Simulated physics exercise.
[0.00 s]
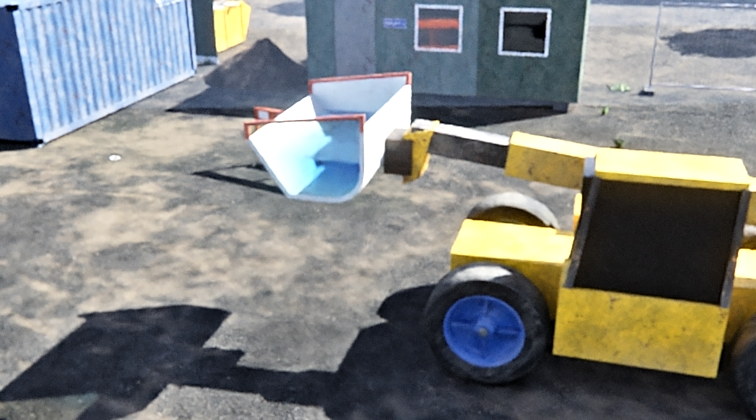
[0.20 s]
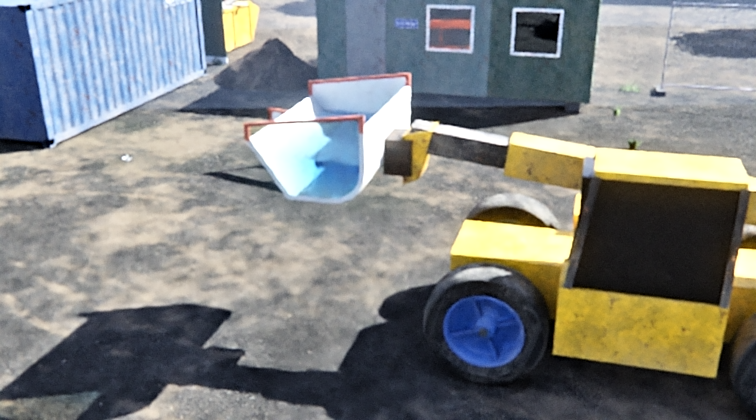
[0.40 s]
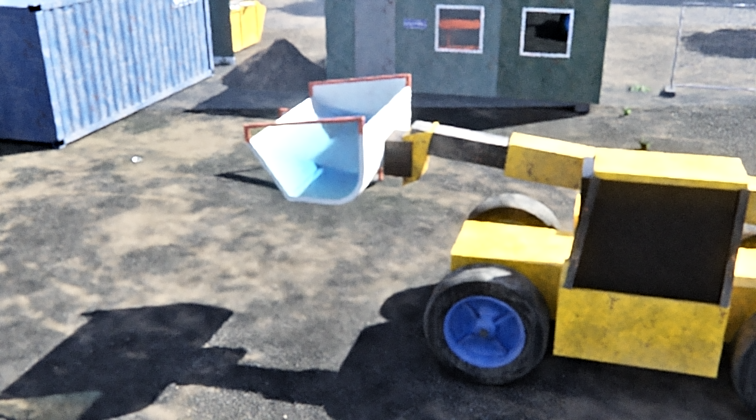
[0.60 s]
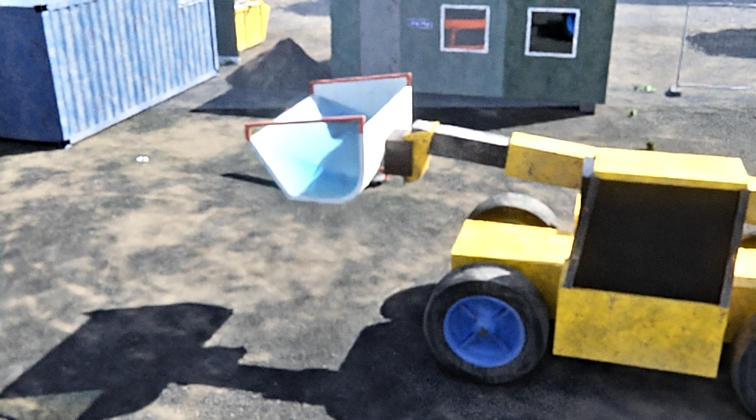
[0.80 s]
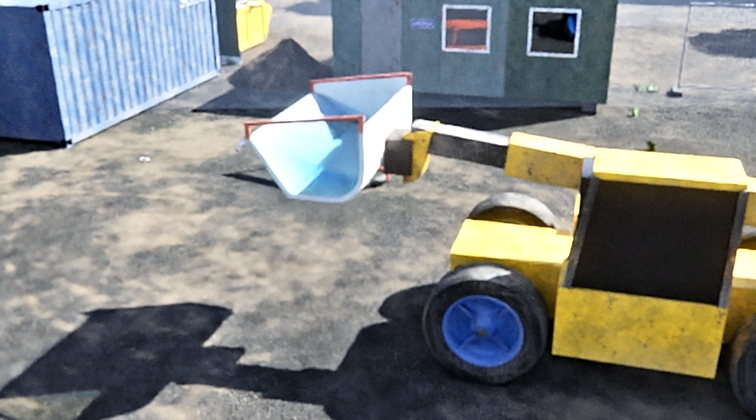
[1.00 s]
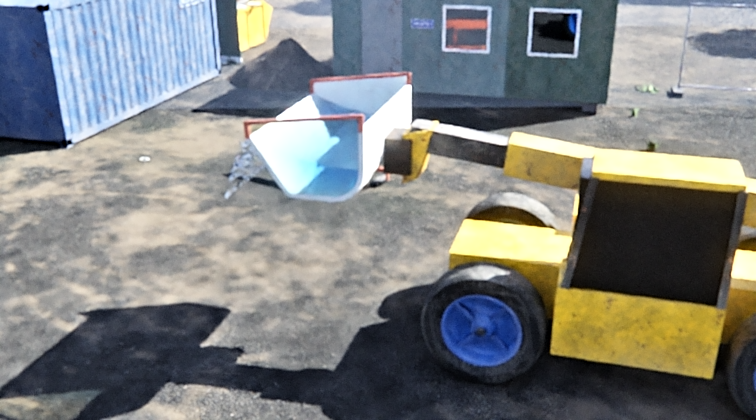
In a gravel yard with a blue container and a green cabin, a yellow loader carrying water in its white bucket rolled left, slowed and halted, then water splashed over the bucket's front lip.
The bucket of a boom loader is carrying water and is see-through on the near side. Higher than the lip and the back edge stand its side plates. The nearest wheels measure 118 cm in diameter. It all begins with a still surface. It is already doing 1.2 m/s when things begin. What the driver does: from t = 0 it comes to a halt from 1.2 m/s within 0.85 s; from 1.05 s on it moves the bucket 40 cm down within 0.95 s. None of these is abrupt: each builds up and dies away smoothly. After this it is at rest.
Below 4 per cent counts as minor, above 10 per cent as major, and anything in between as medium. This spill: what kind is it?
It is a medium one.
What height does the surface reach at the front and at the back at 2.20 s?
Close to 40 cm in front, close to 24 cm behind.
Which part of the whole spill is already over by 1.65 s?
Near 30 in a hundred.
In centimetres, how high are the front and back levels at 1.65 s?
Front 26 cm, back 46 cm.
Then, 1.65 s in, the surface stands 25 cm on the front, 45 cm on the back; the loss stands at 2 per cent, over the front.
Then, 2.20 s in, the surface stands 40 cm on the front, 23 cm on the back; the loss stands at 6 per cent, over the front.
Then, 2.80 s in, the surface stands 24 cm on the front, 54 cm on the back; the loss stands at 6 per cent, over the front.
Then, 4.89 s in, the loss stands at 7 per cent, over the front, 35 of 501 litres.
